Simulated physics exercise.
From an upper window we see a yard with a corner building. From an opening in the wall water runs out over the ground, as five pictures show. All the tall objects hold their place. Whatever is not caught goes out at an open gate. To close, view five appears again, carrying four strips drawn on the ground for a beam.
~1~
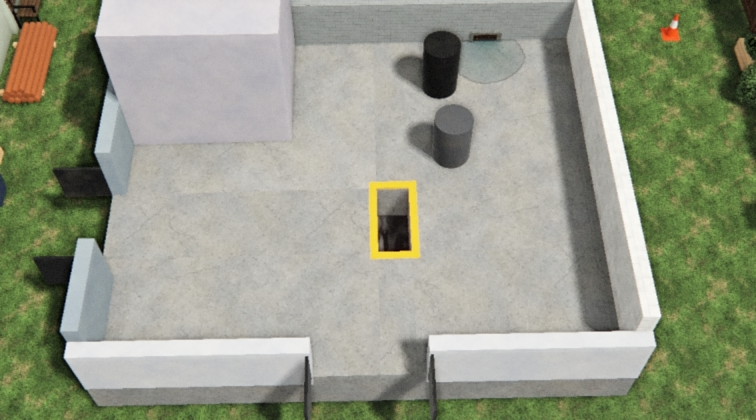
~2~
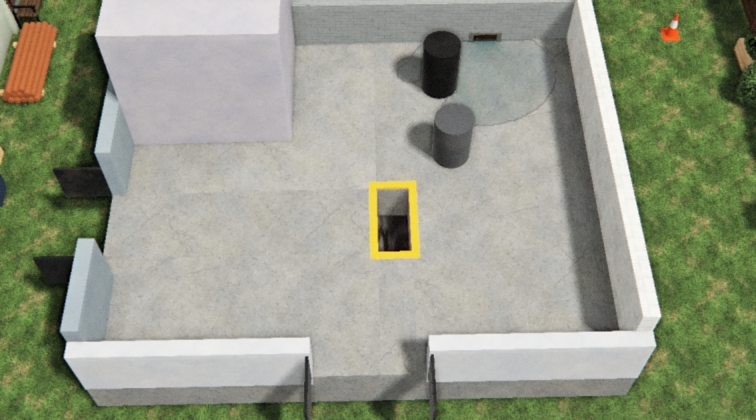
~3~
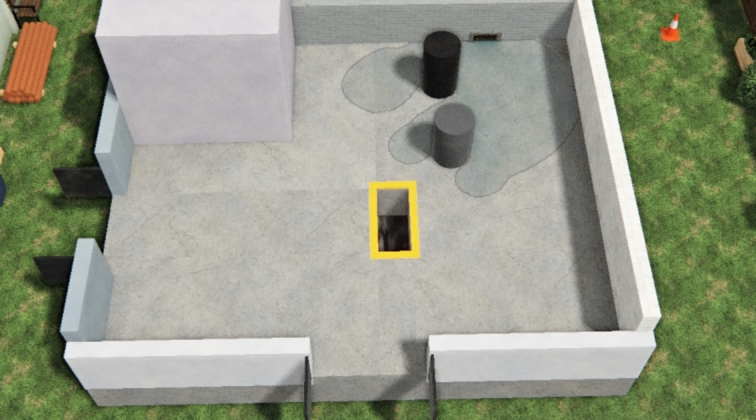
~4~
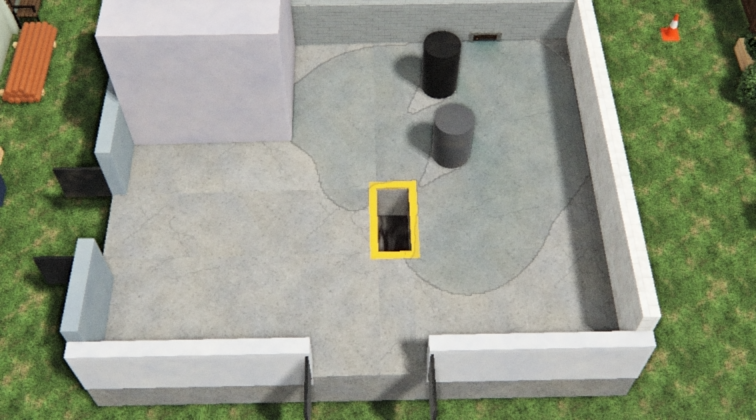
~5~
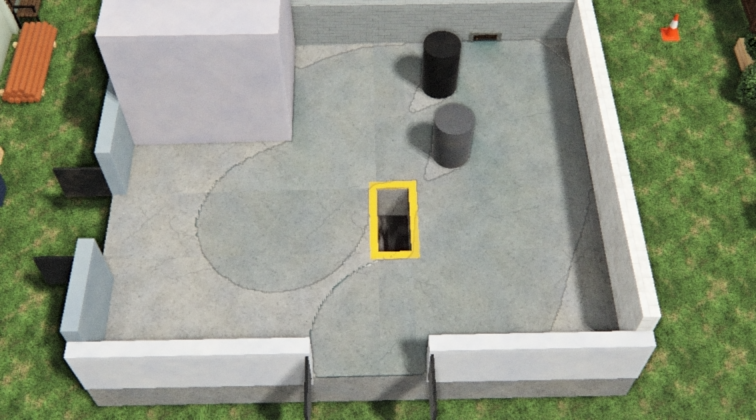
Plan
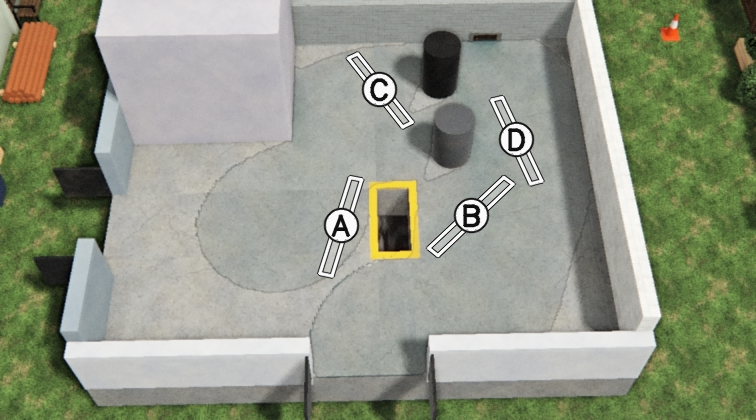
At the start, a small patch of water lies beside an outlet in the back wall of a walled yard. It widens past two dark cylinders, which stay put, then reaches the yellow-edged drain. By the end it covers most of the ground, reaching the front opening and curving toward the left.
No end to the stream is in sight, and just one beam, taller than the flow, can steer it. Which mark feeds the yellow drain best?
Take B.
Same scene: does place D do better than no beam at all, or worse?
Worse.
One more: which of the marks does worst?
The answer is D.
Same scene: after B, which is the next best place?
That would be C.
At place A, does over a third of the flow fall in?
No.
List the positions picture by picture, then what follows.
Outfall at (485, 36); yellow drain at (394, 219); open gate at (120, 235); open gate at (370, 361); water covers 3 % of the ground and shows as far out as (493, 77); yellow drain still dry.
Water covers 9 % of the ground and shows as far out as (514, 118); yellow drain still dry.
Water covers 20 % of the ground and shows as far out as (480, 187); yellow drain still dry.
Water covers 40 % of the ground and shows as far out as (464, 286); yellow drain taking water.
Water covers 63 % of the ground and shows as far out as (232, 279); yellow drain taking water.
On the marked copy, A from (325, 274) to (355, 178); B from (433, 251) to (508, 180); C from (352, 56) to (407, 124); D from (496, 98) to (536, 182).
With A, about 14 % of the stream runs into the yellow drain, about 82 % out by the gates.
With B, about 35 % of the stream runs into the yellow drain, about 61 % out by the gates.
With C, about 21 % of the stream runs into the yellow drain, about 72 % out by the gates.
With D, about 9 % of the stream runs into the yellow drain, about 88 % out by the gates.
